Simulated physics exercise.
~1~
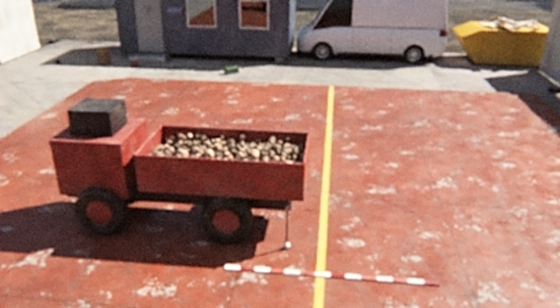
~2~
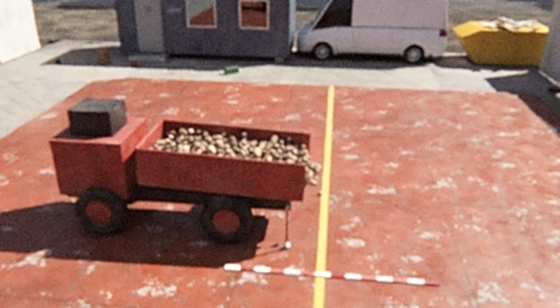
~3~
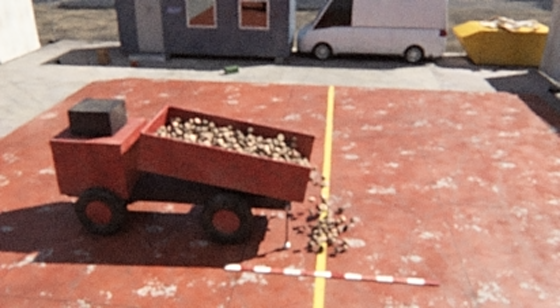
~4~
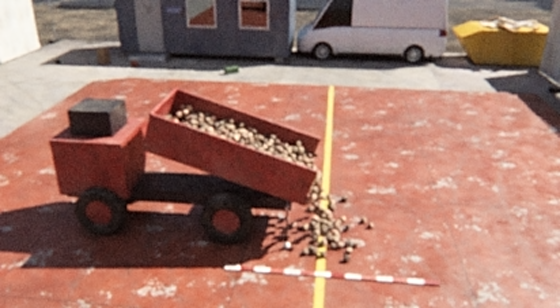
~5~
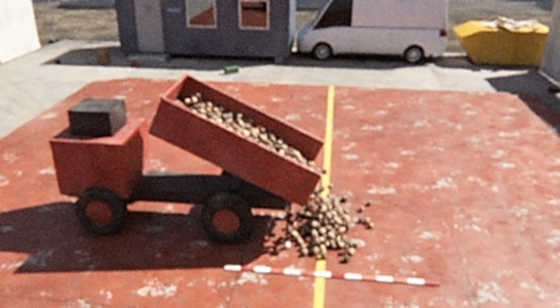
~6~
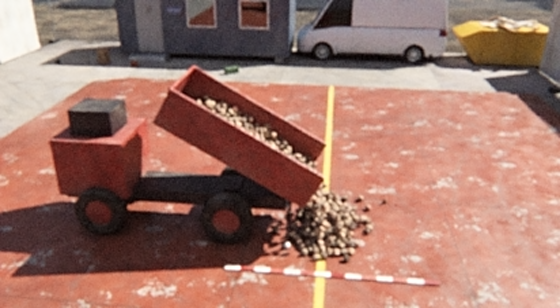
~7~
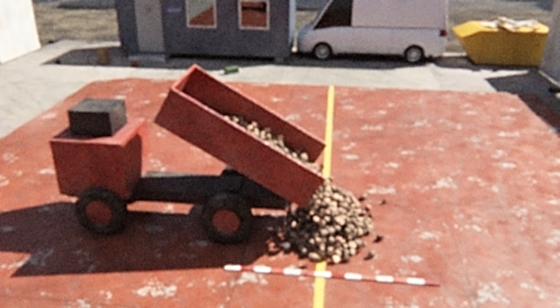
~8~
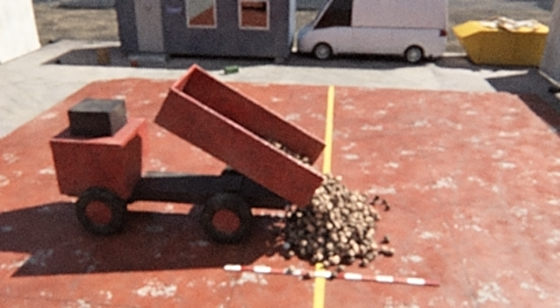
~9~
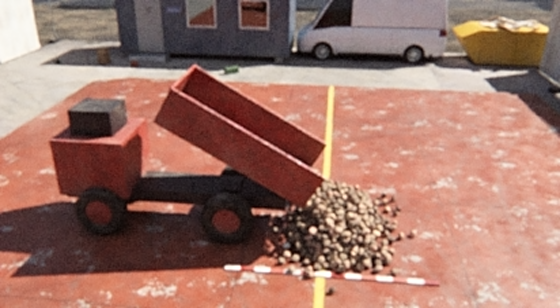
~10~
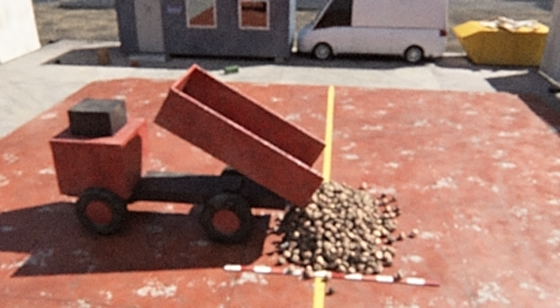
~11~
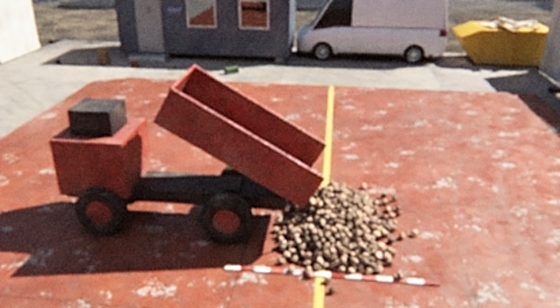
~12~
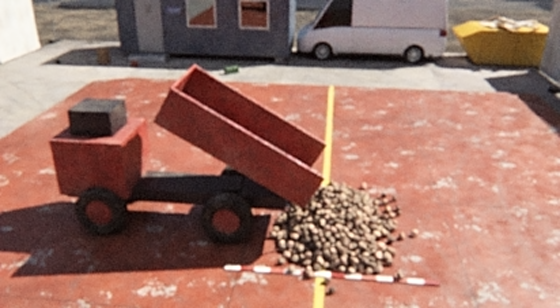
A sunlit yard of worn red ground is seen from a raised, still viewpoint, with a grey building, a white van and a yellow skip at the back. A red truck stands at left, its bed full of pale brown stones, beside a yellow line and a red and white striped staff. The bed tips up at its left end, and stones spill off the right end onto the line. It then holds still, steeply tilted, while the rest slide out and the heap spreads rightward. Finally the bed is empty and the stones rest in a broad mound across the line, mostly beyond it.
